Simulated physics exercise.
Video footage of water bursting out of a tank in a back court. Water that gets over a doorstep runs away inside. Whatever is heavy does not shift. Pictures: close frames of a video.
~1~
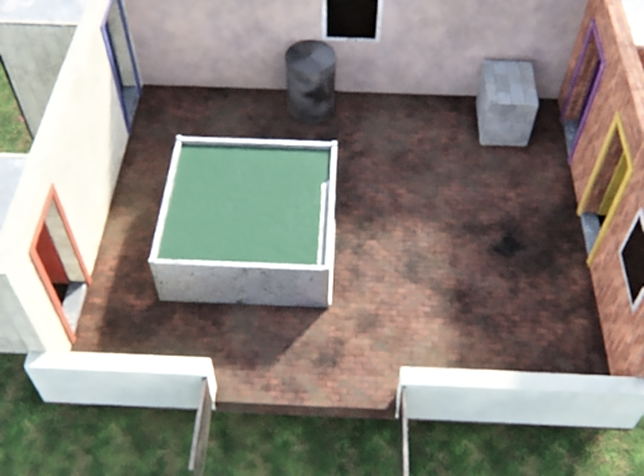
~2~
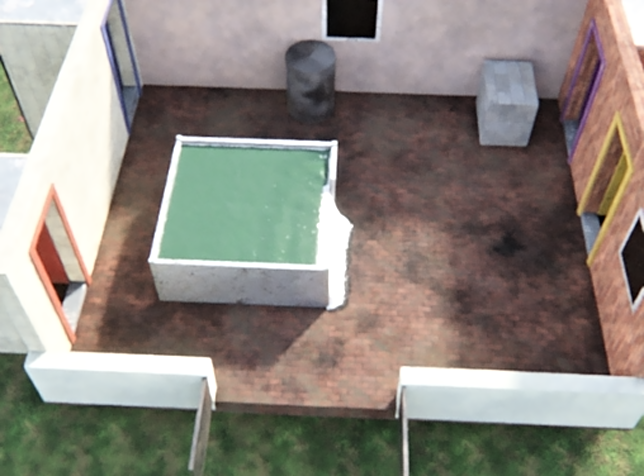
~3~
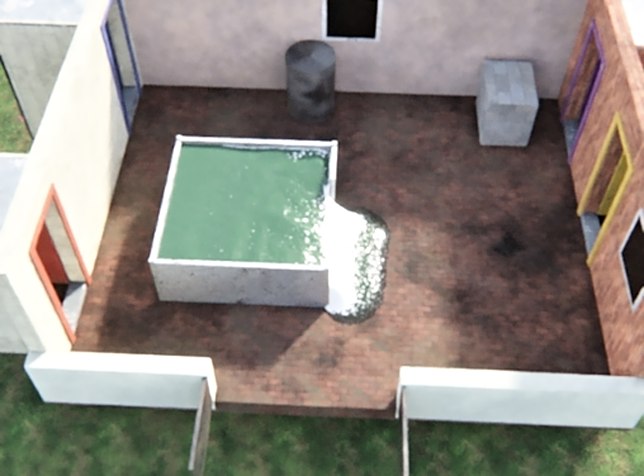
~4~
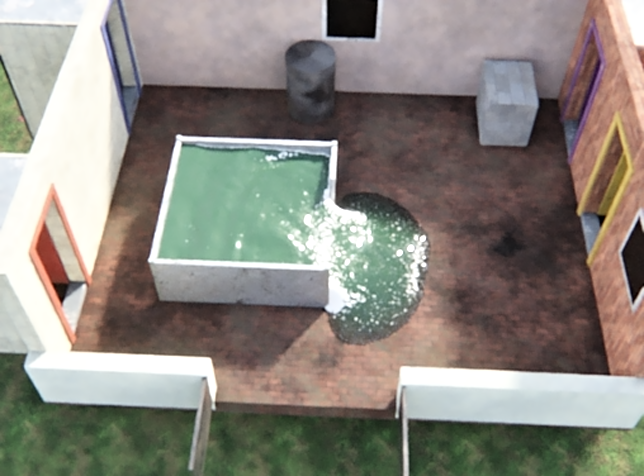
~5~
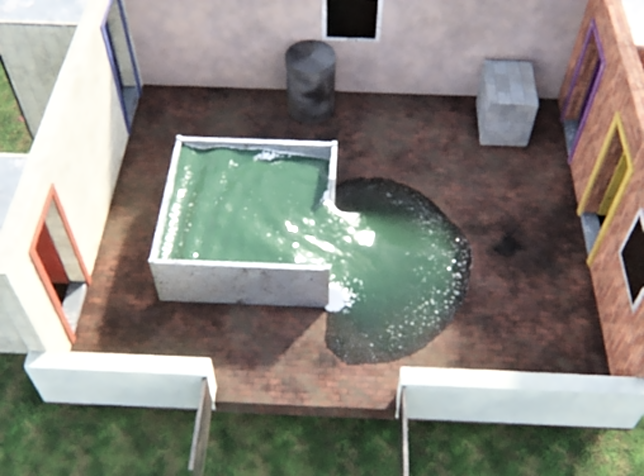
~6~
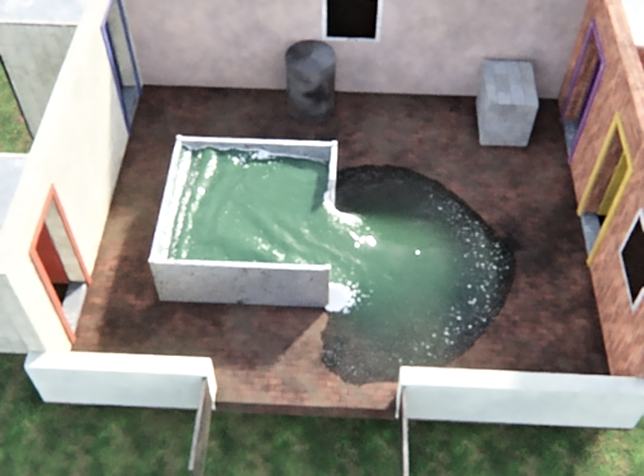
In a walled brick-paved courtyard, green water sits still in a square tank, then bursts through the tank's right side in a white, foaming rush and spreads across the paving in a widening, rounded pool toward the right.
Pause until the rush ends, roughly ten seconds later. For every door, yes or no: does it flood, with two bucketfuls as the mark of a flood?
Purple door: Yes, red door: No, yellow door: Yes, blue door: No.
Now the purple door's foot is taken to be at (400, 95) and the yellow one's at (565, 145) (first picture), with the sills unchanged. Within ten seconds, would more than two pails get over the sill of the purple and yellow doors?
Finding - purple door breaks the limit, yellow door breaks the limit.
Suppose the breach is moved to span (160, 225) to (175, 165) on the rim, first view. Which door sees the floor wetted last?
That one is the purple one.
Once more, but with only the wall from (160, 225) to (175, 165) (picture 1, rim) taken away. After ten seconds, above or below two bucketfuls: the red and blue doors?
Taking them in turn, red ends up above and blue ends up below.
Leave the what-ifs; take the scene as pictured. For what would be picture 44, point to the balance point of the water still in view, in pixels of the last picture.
I'd point to (423, 239).
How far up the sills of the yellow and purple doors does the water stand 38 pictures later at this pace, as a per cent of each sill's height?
Near 140 per cent and 290 per cent, respectively.
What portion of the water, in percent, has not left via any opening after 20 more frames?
Close to 92 in a hundred.
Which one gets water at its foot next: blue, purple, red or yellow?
Answer: The yellow door.
A moment on, water covers 40 % of the floor; the purple door not reached, the red door not reached, the yellow door over two buckets in, the blue door not reached.
Next, water covers 40 % of the floor; the purple door under two buckets in, the red door not reached, the yellow door far over two buckets in, the blue door not reached.
Then, water covers 45 % of the floor; the purple door over two buckets in, the red door not reached, the yellow door far over two buckets in, the blue door not reached.
Later, water covers 75 % of the floor; the purple door far over two buckets in, the red door not reached, the yellow door far over two buckets in, the blue door not reached.
In the end, water covers 95 % of the floor; the purple door far over two buckets in, the red door wet at the sill, nothing in, the yellow door far over two buckets in, the blue door wet at the sill, nothing in.
